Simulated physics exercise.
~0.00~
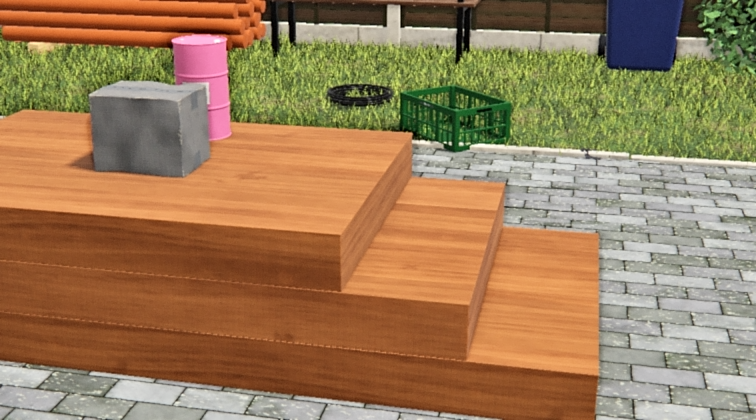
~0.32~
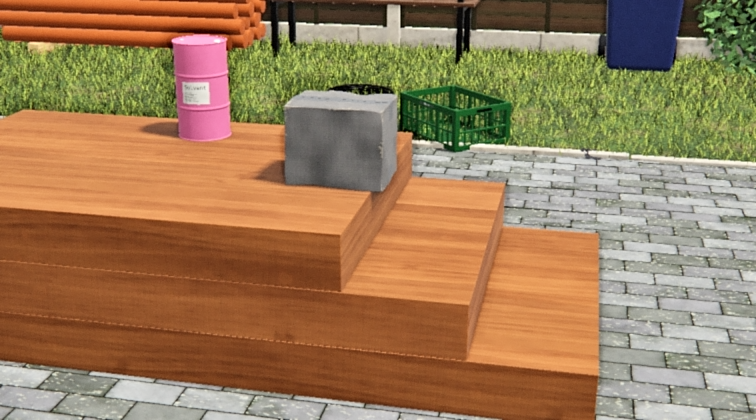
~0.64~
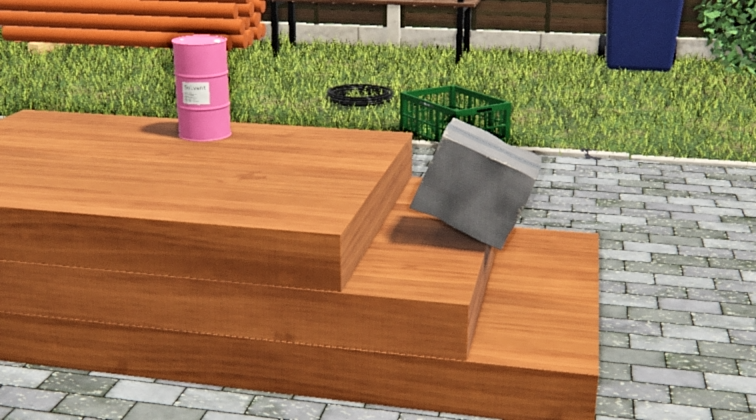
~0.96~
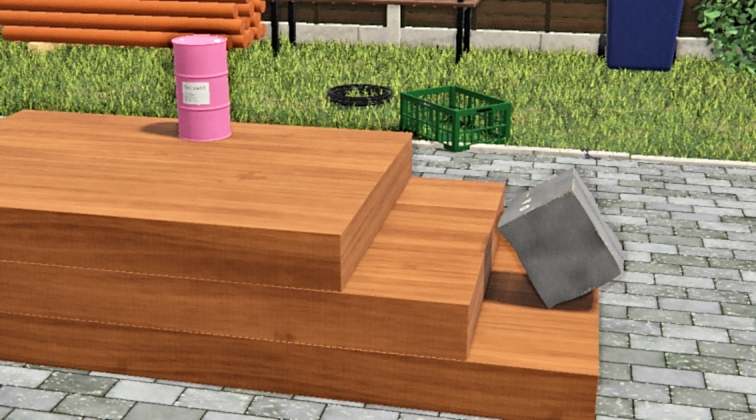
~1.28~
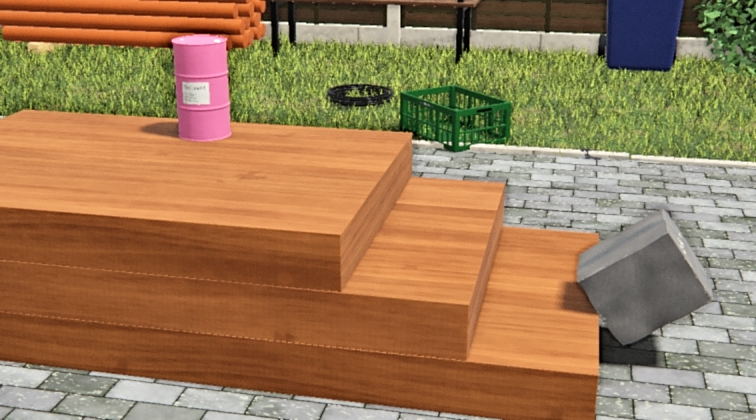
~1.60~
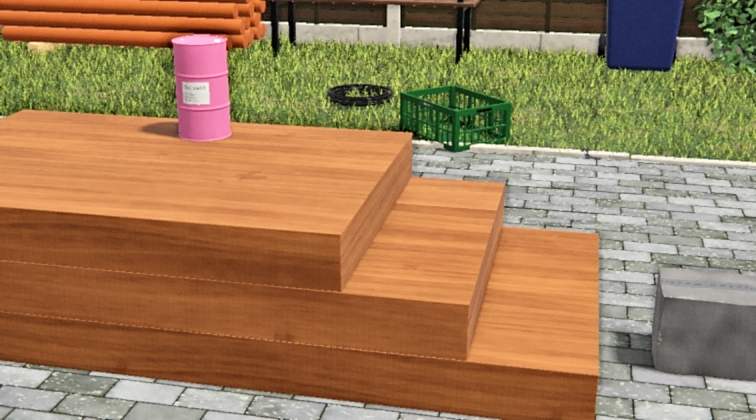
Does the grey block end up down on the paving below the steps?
Yes, it slides off the top, tumbles down the steps and ends up on the grey paving to the right.
